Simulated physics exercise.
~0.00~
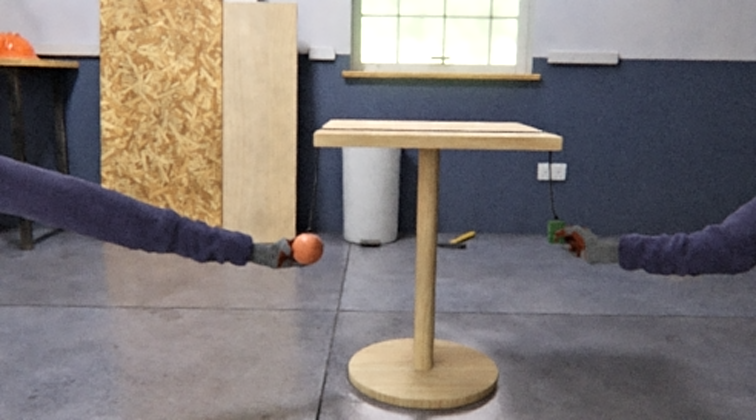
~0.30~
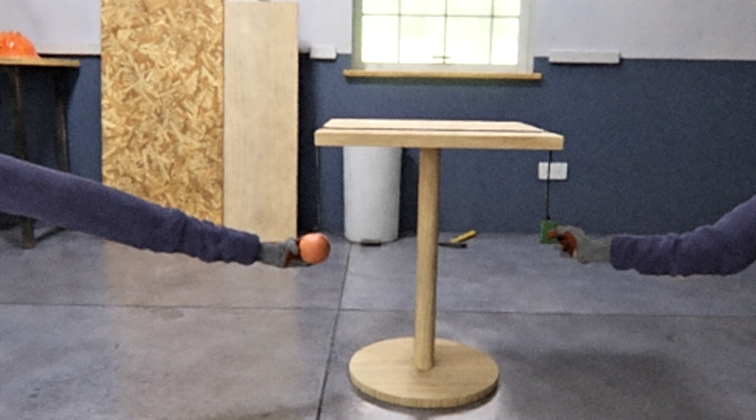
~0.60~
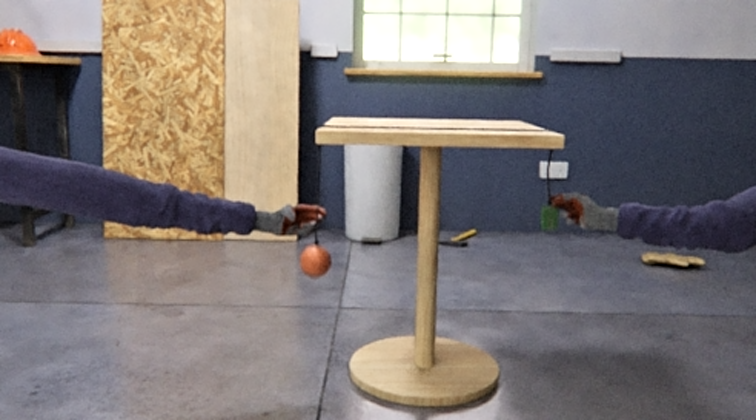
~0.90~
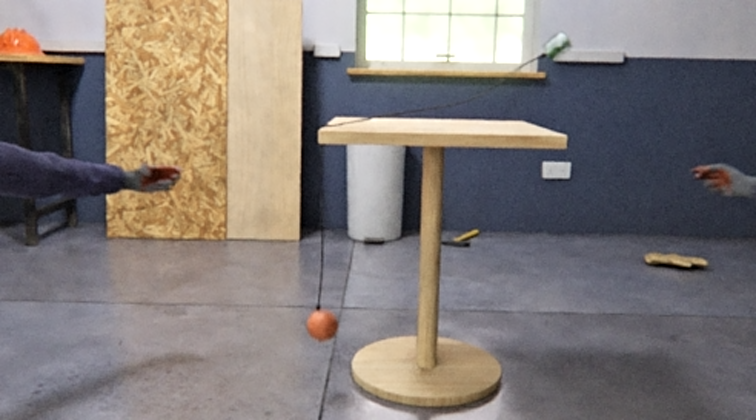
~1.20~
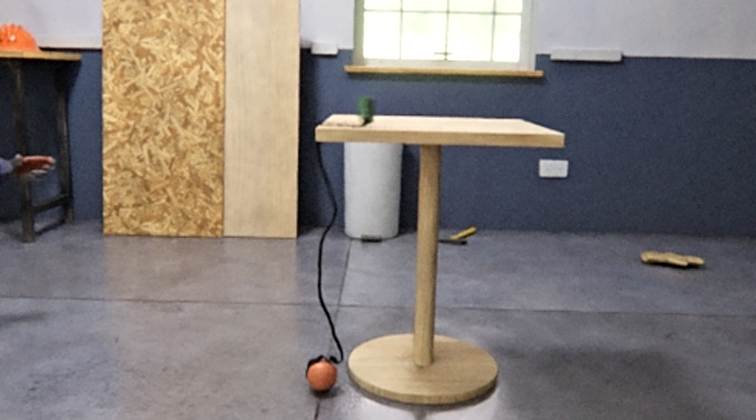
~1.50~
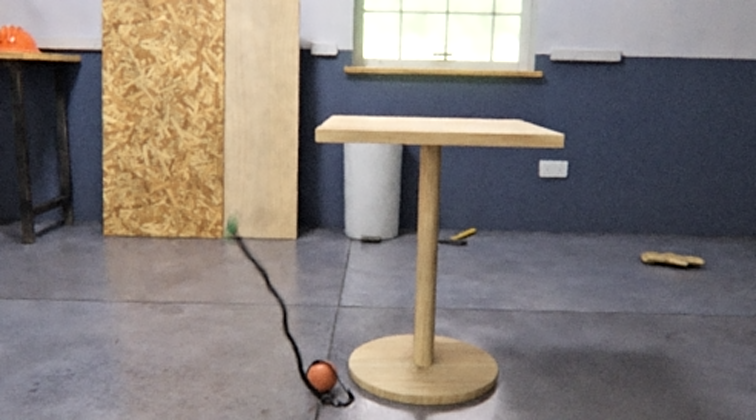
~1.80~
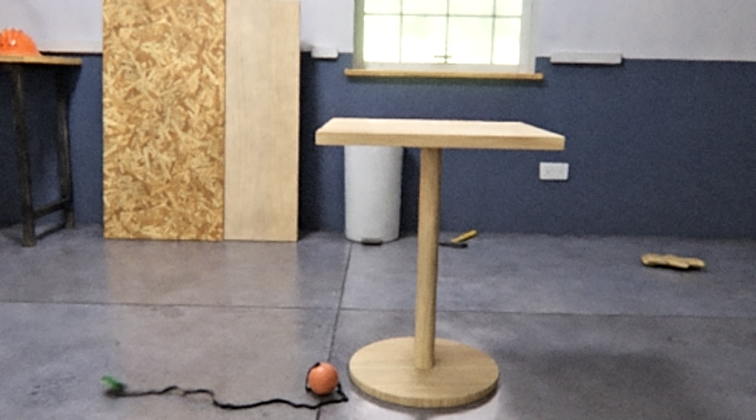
In the video, two hands hold an orange ball and a small green object joined by a dark cord across a small wooden table, then let go. The orange ball drops to the floor on the left, and the green object flies up over the tabletop and lands on the floor at left.
